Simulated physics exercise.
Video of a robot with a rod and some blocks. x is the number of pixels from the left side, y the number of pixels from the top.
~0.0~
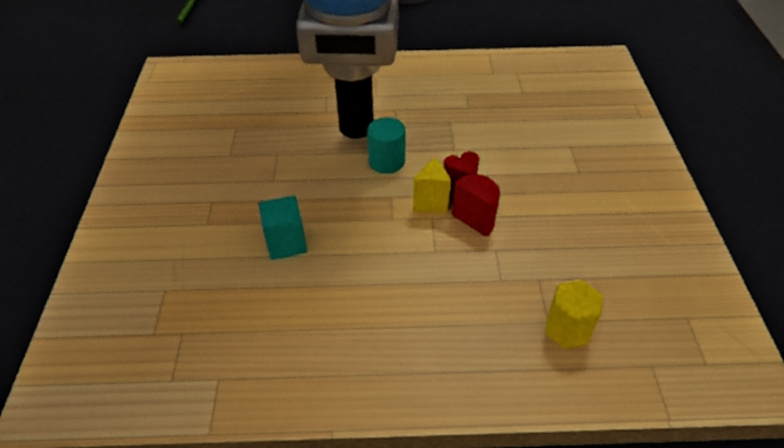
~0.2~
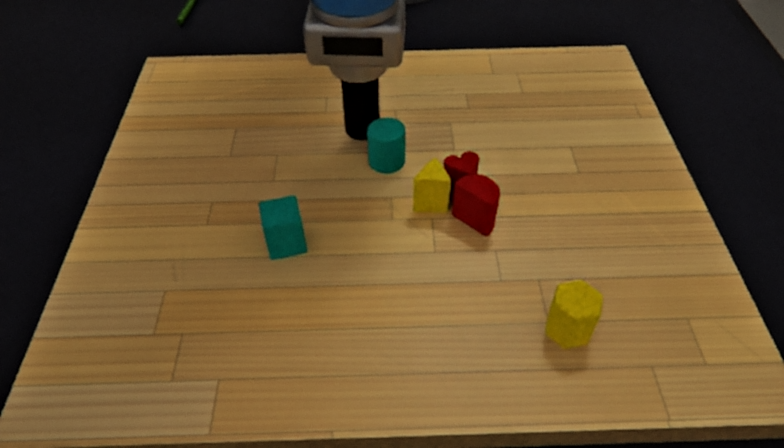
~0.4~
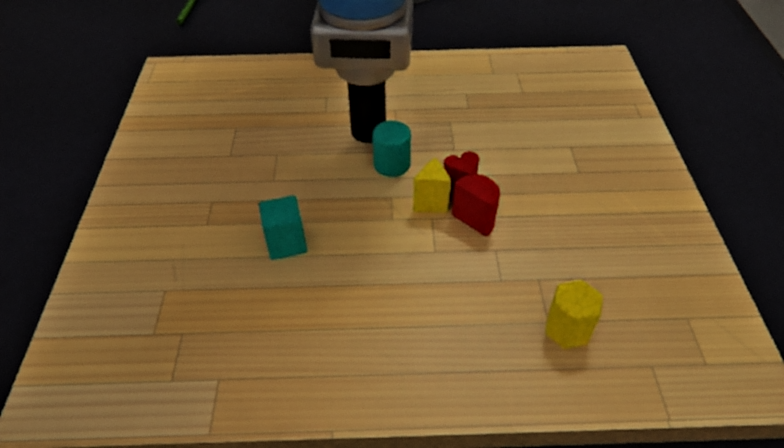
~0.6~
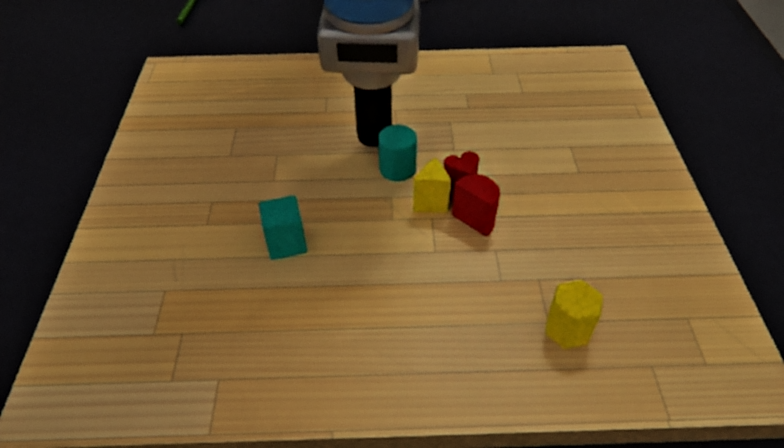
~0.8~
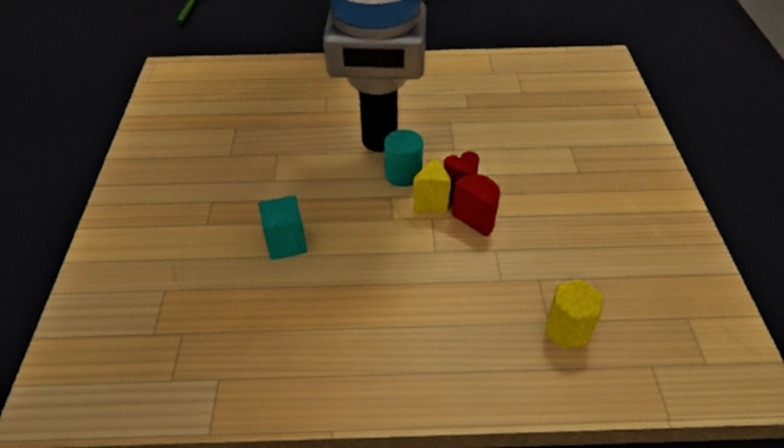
A robot's black rod moved a little to the right and toward the viewer, reached the turquoise cylinder and pushed it slowly closer to the yellow three-sided block, while the other blocks stayed still.
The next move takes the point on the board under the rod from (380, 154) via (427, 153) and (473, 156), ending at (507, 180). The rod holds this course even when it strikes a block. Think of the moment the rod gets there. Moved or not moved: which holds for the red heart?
The red heart will stay where it is.
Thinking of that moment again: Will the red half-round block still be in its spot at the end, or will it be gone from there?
At the moment the path ends, the red half-round block still stands where it did.
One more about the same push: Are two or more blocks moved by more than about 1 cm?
Answer: No.
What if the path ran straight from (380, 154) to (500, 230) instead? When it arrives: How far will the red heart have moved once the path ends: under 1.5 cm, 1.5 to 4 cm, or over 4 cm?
The block shifts more than 4 cm.
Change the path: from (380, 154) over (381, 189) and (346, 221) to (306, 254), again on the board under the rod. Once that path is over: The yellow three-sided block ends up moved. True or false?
True.
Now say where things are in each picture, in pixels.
The first picture shows tip of the rod at (357, 128), middles of tops, turquoise cylinder at (386, 128), red heart at (463, 161), red half-round block at (481, 186).
The second picture shows rod at (363, 129), nothing pushed.
The third picture shows rod at (369, 132), turquoise cylinder at (392, 131).
The fourth picture shows rod at (375, 136), turquoise cylinder at (398, 136).
The fifth picture shows rod at (380, 140), turquoise cylinder at (404, 141), red heart at (463, 161), red half-round block at (481, 186).
The first path, step by step. One third of the way, rod at (428, 140); turquoise cylinder at (420, 146).
Two thirds of the way, rod at (475, 142); turquoise cylinder at (420, 146).
At the end, rod at (509, 166); turquoise cylinder at (420, 146); red heart unmoved; red half-round block unmoved.
